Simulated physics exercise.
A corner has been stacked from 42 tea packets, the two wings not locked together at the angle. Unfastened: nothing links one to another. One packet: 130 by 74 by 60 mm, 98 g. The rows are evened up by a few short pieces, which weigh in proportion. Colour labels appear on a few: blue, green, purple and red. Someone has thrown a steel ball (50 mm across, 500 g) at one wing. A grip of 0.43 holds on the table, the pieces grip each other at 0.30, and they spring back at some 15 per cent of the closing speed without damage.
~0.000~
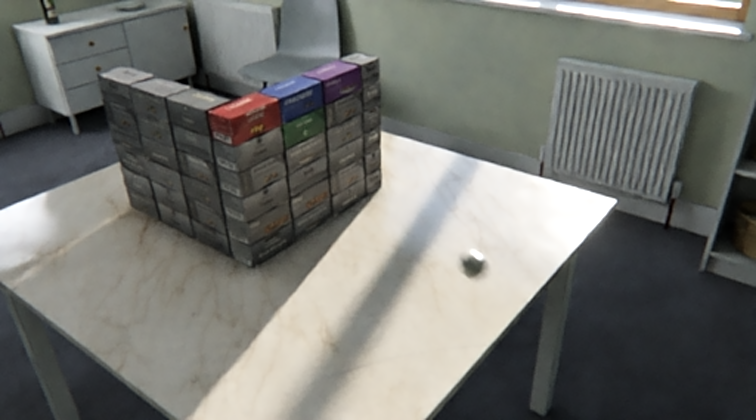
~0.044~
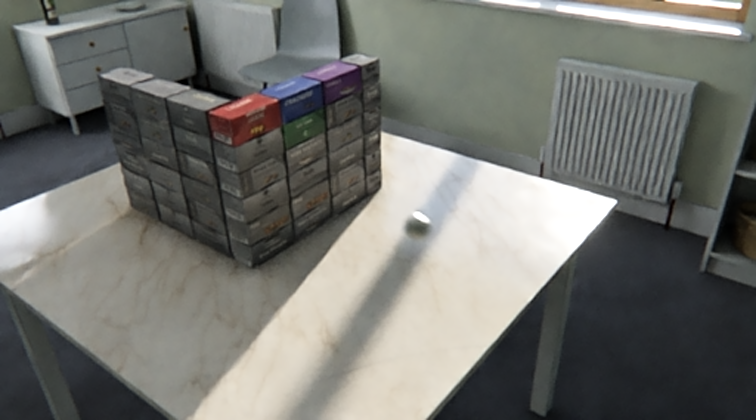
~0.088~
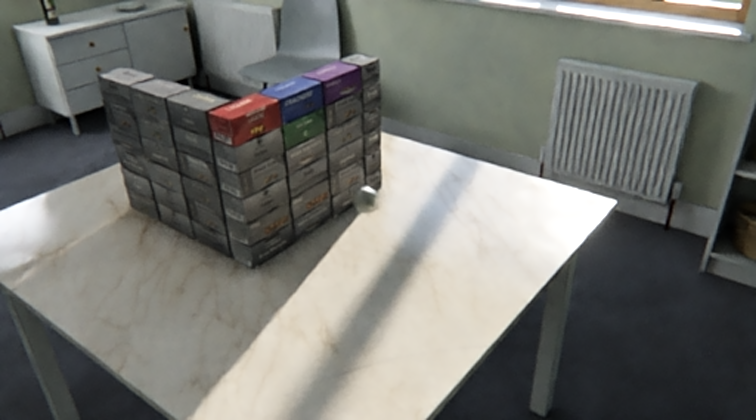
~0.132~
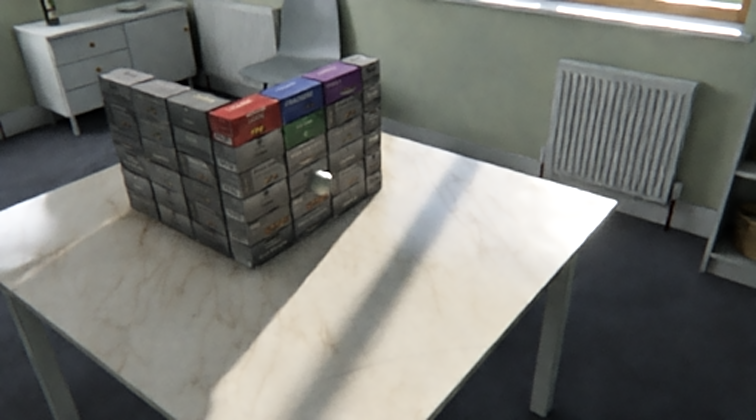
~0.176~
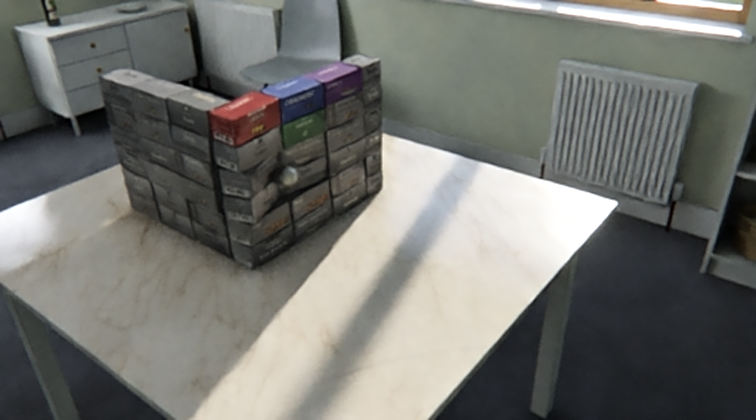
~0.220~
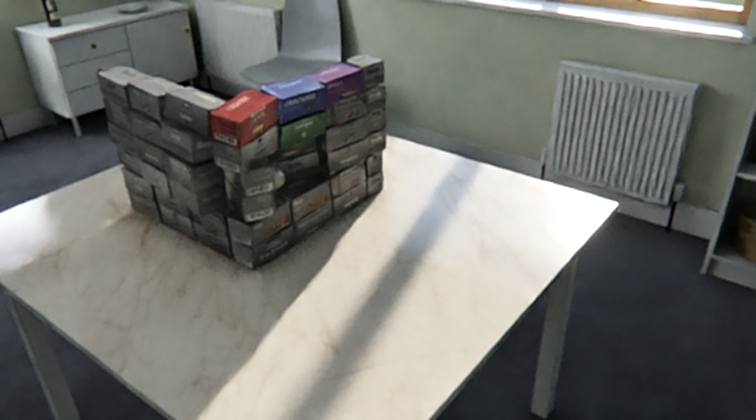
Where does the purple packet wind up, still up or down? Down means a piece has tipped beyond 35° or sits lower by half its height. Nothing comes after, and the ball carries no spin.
Once all is still, the purple packet is still up.
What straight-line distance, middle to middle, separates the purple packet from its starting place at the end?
Straight-line shift: Approx. 1 cm.
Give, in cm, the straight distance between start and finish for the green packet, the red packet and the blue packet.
Start to finish, close to green 22, red 2, blue 32 centimetres.
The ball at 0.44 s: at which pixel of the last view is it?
Position: About (240, 211).
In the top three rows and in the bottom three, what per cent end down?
30% and 10%.
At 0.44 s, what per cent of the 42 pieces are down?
By then 20 %.
By 0.28 s, ball still moving; none of the 42 packets down, 29 disturbed; purple packet moved 8 mm; blue packet tilted 22°, 22 mm lower.
By 0.44 s, ball still moving; 8 of the 42 packets down; purple packet moved 8 mm; blue packet tilted 26°, 13 cm lower.
By 0.80 s, ball still moving; 8 of the 42 packets down; purple packet moved 8 mm; blue packet upside down.
When it is over (1.3 s), ball rolling away; 8 of the 42 packets down; purple packet moved 8 mm; blue packet upside down; green packet on its side. In pixels of the last frame, middles, purple packet near (335, 83), blue packet near (338, 231).
